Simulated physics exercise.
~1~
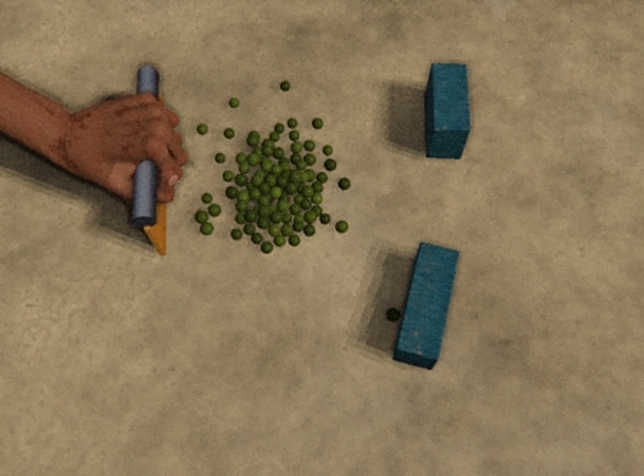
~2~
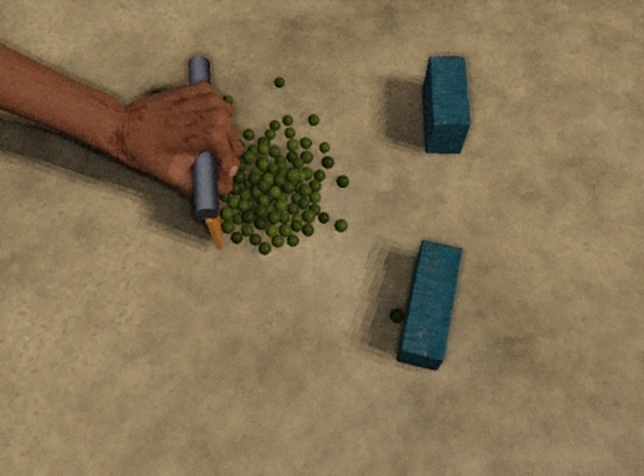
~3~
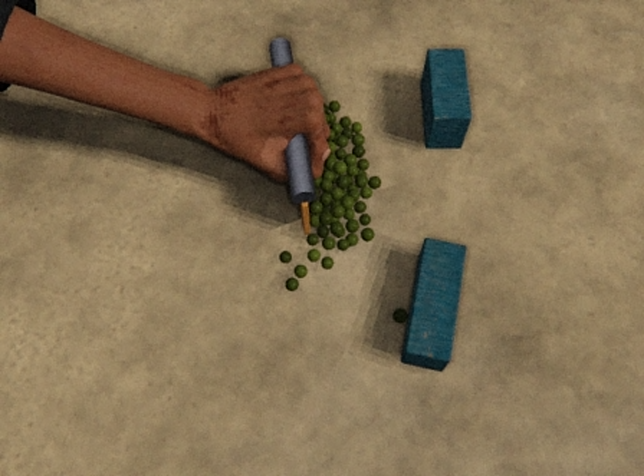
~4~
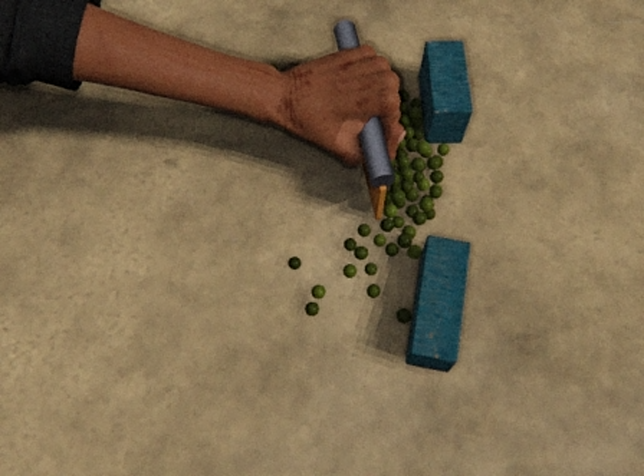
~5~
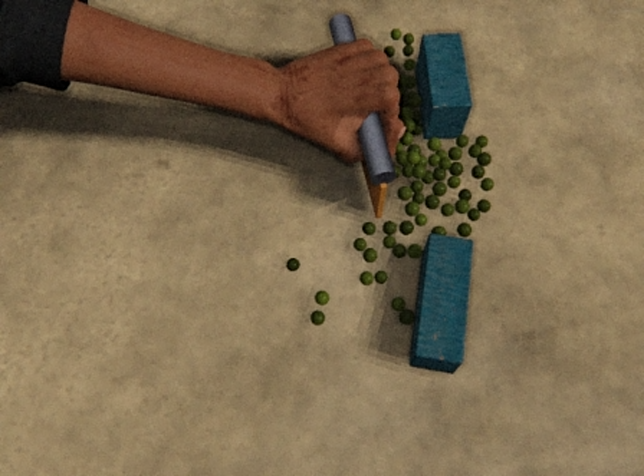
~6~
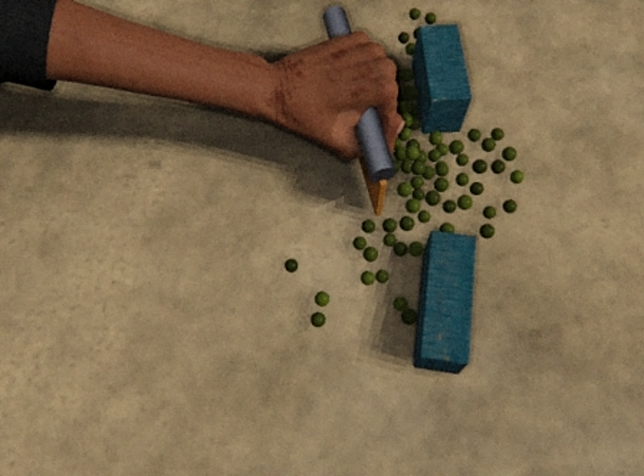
On a mottled tan surface, a hand swept a heap of small green olives rightwards with a scraper towards two blue blocks, then stopped; some rolled into the gap and beyond, a few slipped around the upper block, and most stayed in front.
